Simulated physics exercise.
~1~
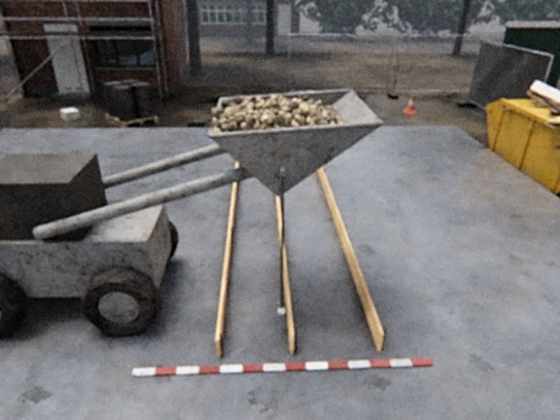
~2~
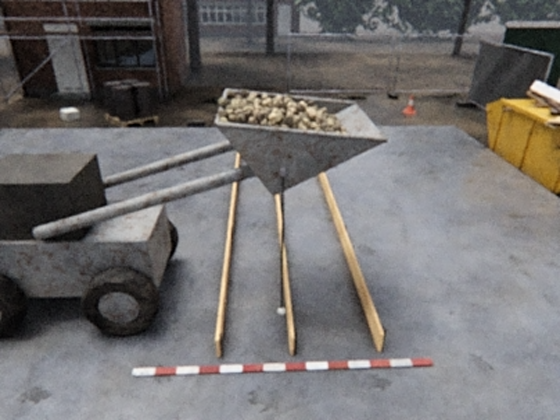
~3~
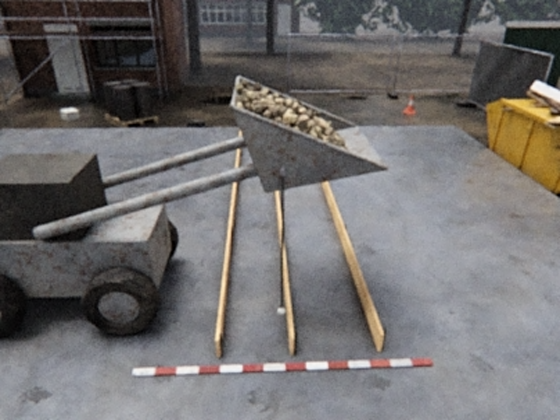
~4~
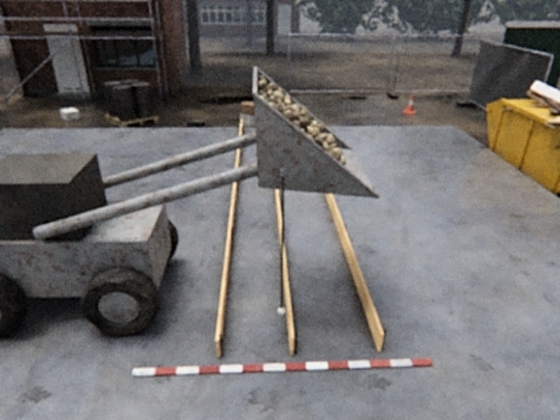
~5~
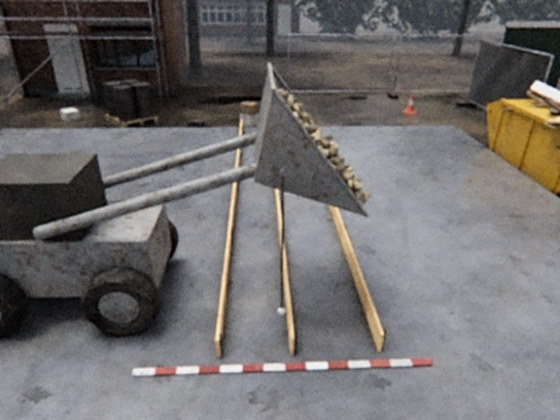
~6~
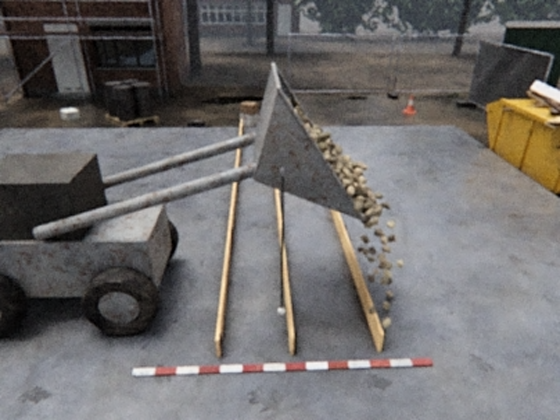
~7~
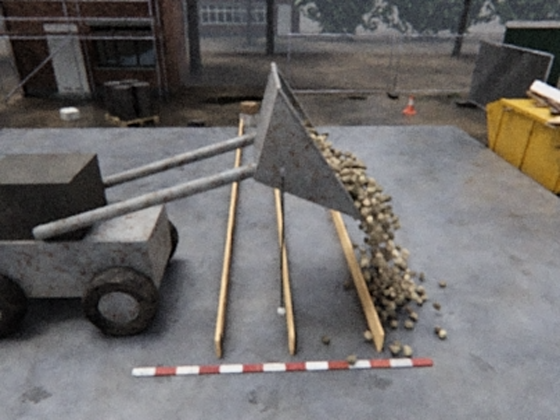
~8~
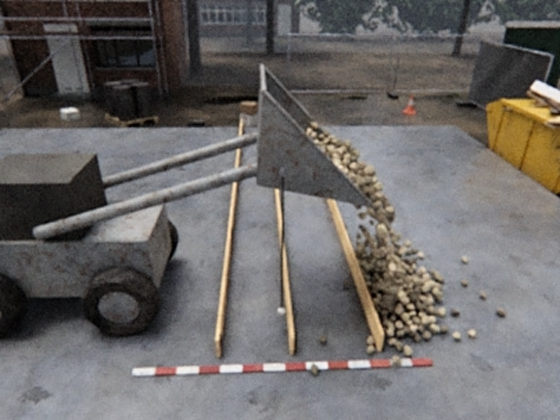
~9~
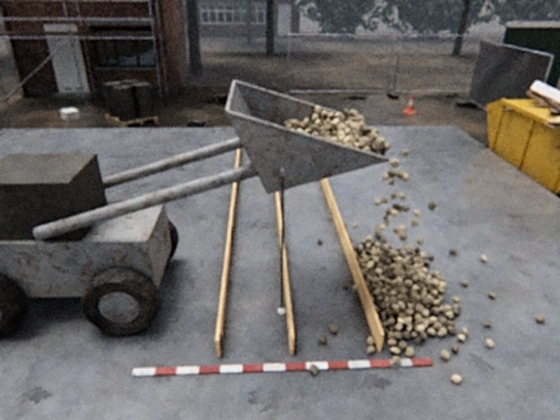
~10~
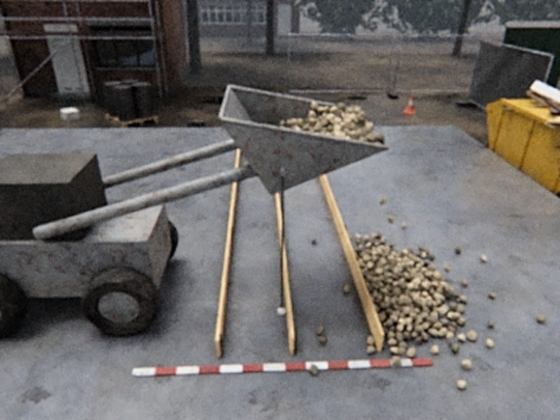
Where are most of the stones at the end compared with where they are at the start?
At the start the stones are all up in the loader's bucket, but at the end most of them lie lower and farther right, in a heap on the slab beyond the rightmost board. The rest are still in the bucket.
